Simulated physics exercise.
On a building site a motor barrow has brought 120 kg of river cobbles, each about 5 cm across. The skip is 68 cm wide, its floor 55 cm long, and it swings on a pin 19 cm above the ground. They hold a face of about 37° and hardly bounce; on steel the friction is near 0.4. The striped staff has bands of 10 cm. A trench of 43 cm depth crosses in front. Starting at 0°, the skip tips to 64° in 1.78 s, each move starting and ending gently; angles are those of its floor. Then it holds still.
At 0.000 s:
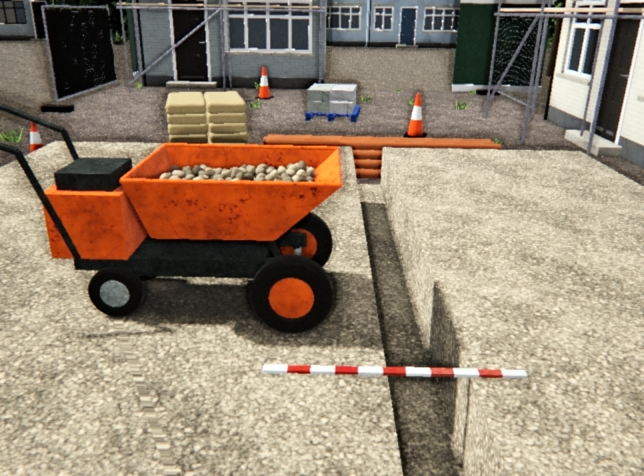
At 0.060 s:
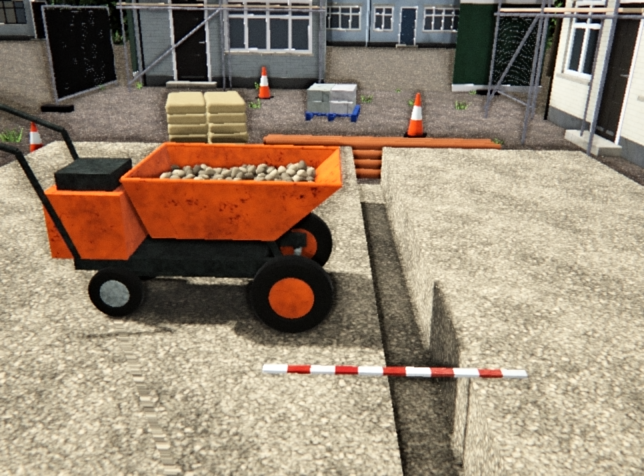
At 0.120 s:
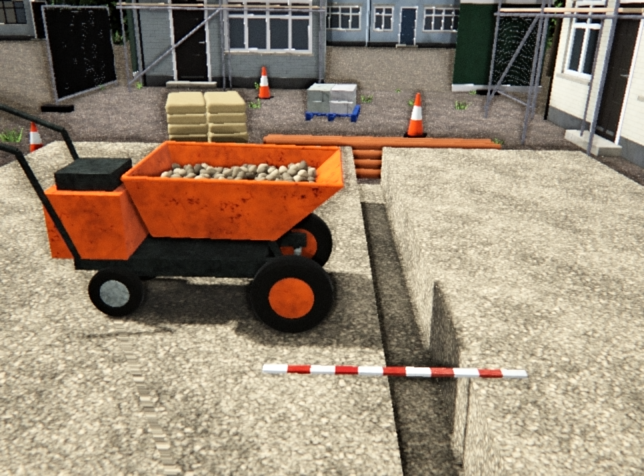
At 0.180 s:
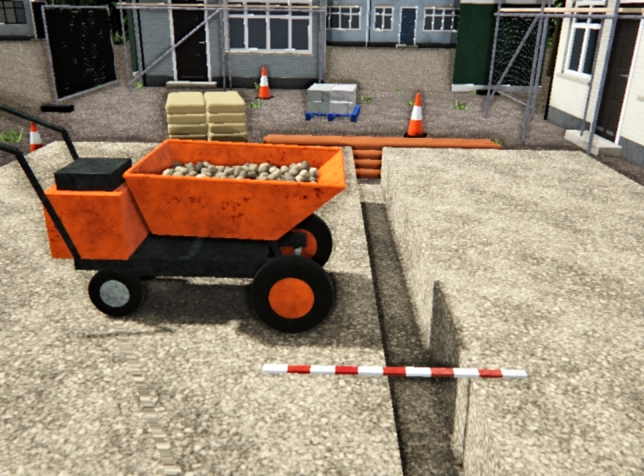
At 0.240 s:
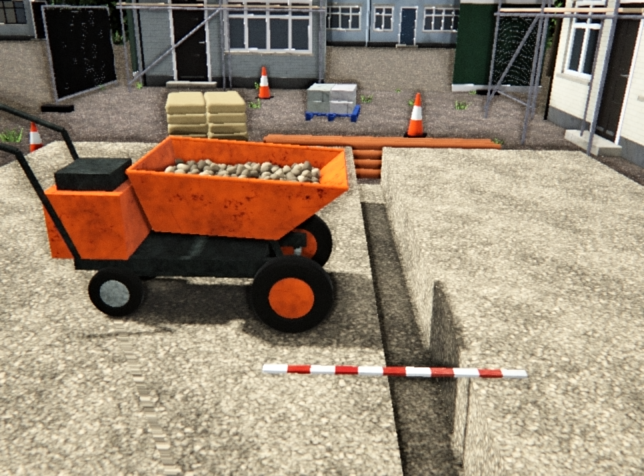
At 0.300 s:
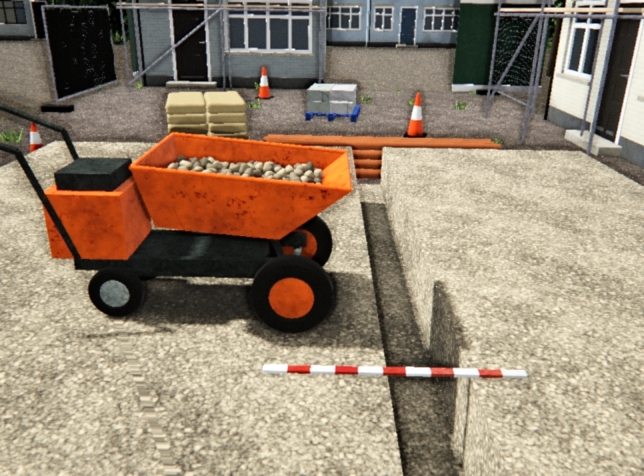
Orange skip full of rounded stones tilting slightly down to the right on a motor barrow standing beside a narrow trench.
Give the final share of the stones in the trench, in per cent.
About 55 per cent.
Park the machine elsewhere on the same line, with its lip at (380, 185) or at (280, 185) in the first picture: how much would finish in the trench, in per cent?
About 15 and 100 per cent.
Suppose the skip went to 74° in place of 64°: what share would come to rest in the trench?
In that case some 55 per cent.
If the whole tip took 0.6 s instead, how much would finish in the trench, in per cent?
It would be near 35 per cent.
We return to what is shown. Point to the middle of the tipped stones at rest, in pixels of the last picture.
Near (432, 353).
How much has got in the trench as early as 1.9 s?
About 25 per cent by then.
After 1.3 s the floor is at 54°; 100 % in the skip; the foremost stones are at (402, 239).
After 1.9 s the floor is at 64°; 54 % in the skip, 23 % in the trench, 23 % past the trench; the foremost stones are at (515, 300).
After 2.2 s the floor is at 64°; 21 % in the skip, 36 % in the trench, 43 % past the trench; the foremost stones are at (579, 298).
After 4.2 s the floor is at 64°; 0 % in the skip, 55 % in the trench, 45 % past the trench; the foremost stones are at (601, 286).
